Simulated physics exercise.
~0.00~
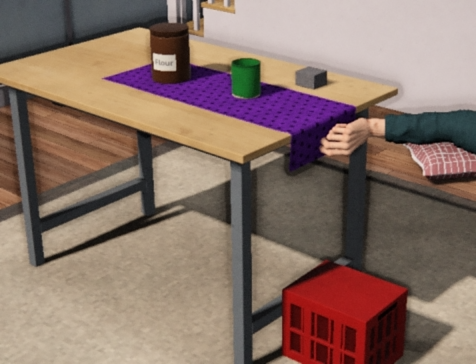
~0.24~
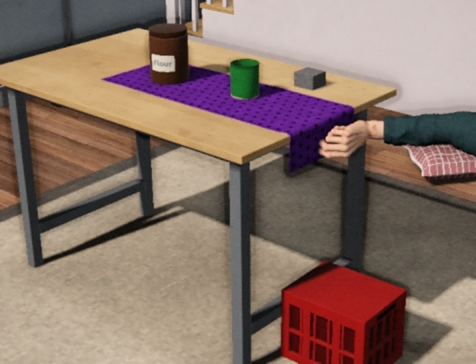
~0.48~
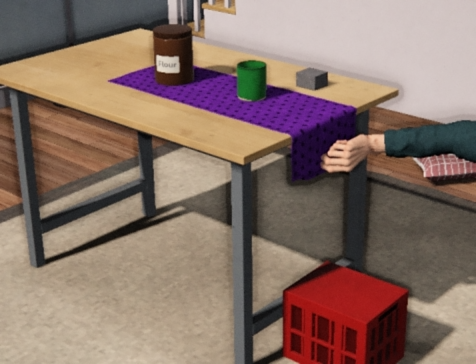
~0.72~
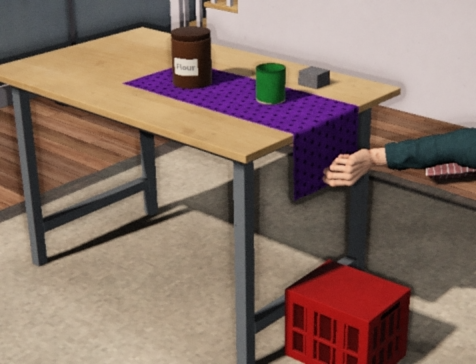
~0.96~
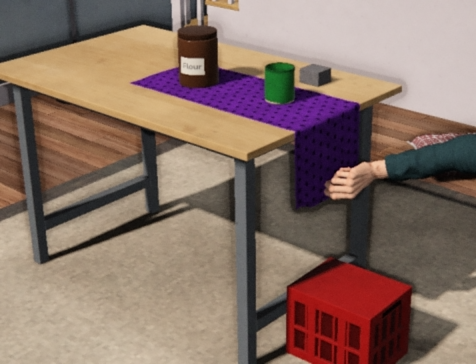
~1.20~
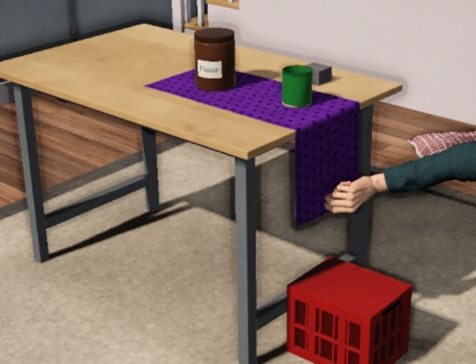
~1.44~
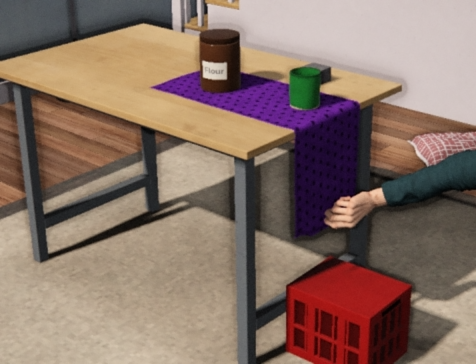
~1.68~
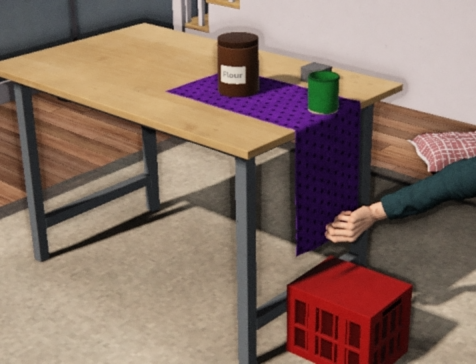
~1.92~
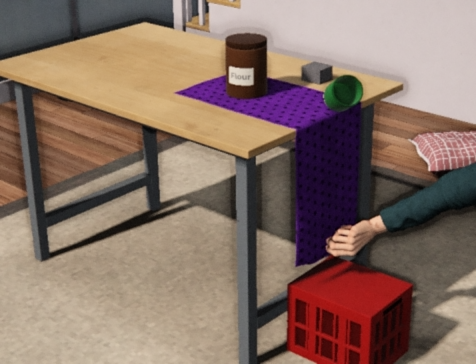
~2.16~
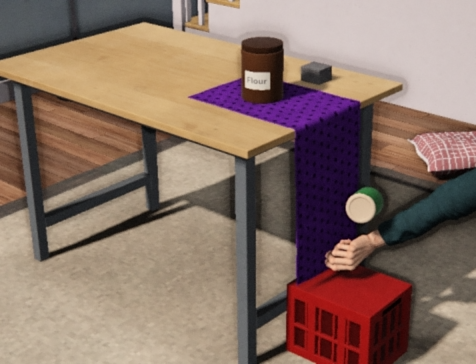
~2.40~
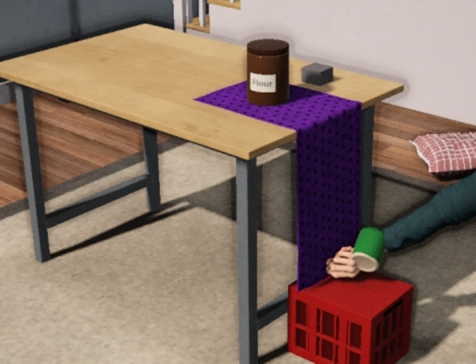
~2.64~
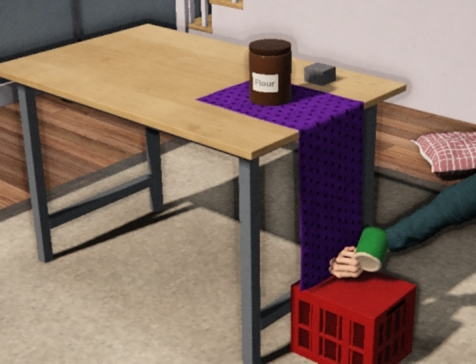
A hand draws a purple runner down to a red crate, and the green mug falls.
